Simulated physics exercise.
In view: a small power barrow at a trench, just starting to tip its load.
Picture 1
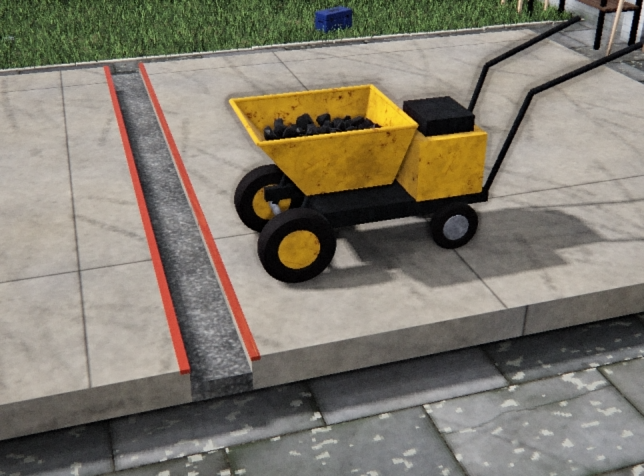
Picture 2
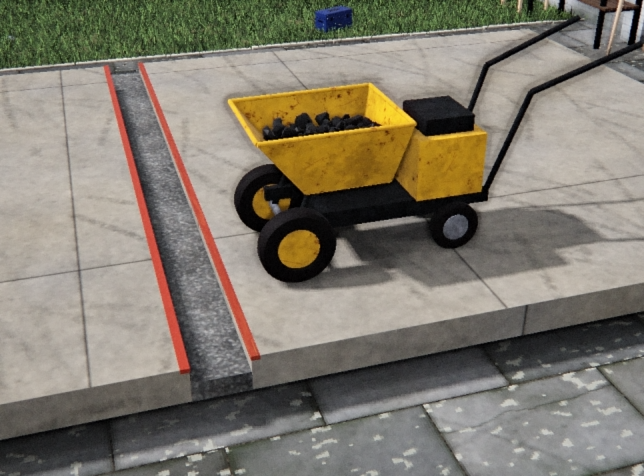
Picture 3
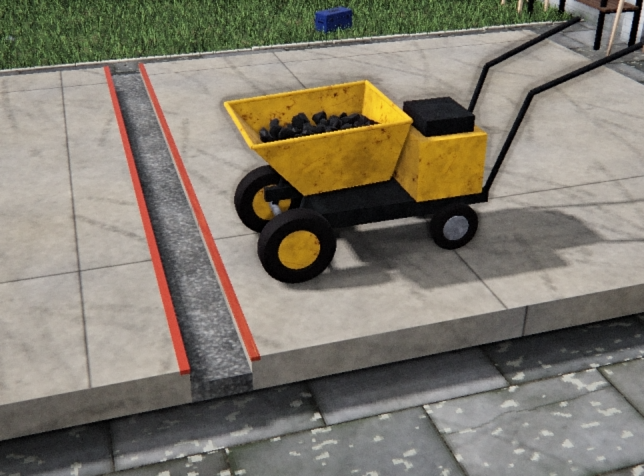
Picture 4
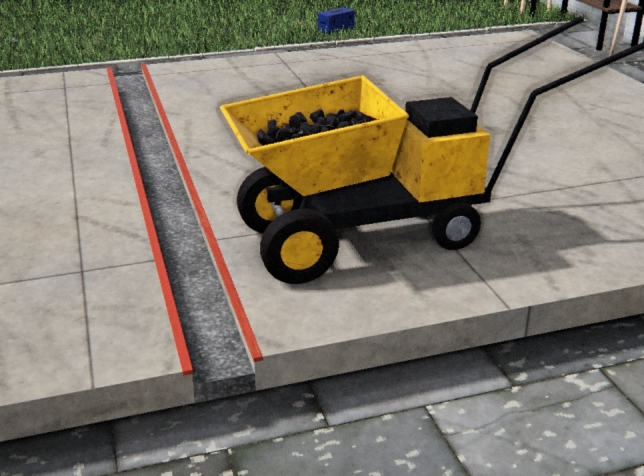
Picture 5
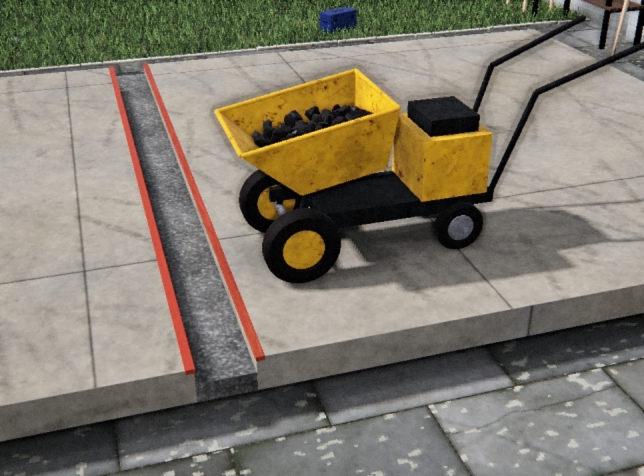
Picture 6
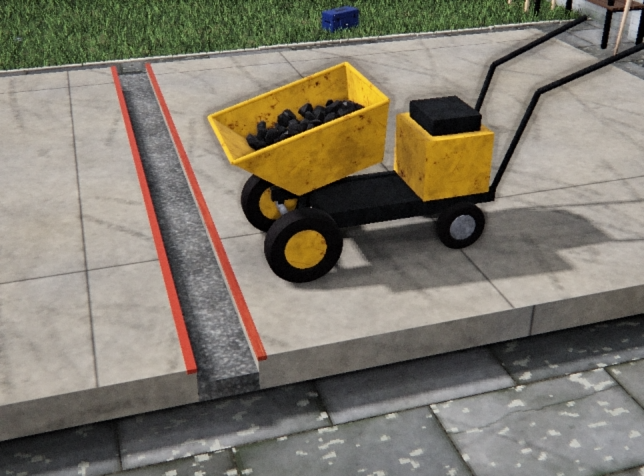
The video shows a yellow power barrow loaded with black lumps standing on pale paving beside a narrow, red-edged trench; its skip starts out level, then gradually tilts forward to the left while the wheels stay in place.
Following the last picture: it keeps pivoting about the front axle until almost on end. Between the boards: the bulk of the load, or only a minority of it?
Only a minority of it.
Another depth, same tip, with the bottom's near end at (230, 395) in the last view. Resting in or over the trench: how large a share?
I'd put it at some 10 in a hundred.
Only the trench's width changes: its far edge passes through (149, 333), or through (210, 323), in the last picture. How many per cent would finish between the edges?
Roughly 50 % and 0 %.
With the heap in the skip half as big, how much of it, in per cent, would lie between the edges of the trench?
Close to 10 in a hundred.
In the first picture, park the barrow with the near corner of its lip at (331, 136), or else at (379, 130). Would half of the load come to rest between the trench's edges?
First attempt: Beyond half; second attempt: Short of half.
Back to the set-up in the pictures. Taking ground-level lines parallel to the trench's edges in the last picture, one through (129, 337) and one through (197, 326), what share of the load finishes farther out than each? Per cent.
30 % and 70 %, in that order.
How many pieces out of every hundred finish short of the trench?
That share is about 0 percent.
Soon, skip tipped steeply; all in the skip.
A while on, skip tipped right over; most in the skip; a stray few in or heaped over the trench; a small part beyond it; a stray few falling.
Towards the end, skip tipped right over; about a quarter in the skip; a small part in or heaped over the trench; about two thirds beyond it.
Finally, skip tipped right over; about a quarter in the skip; a small part in or heaped over the trench; about two thirds beyond it.
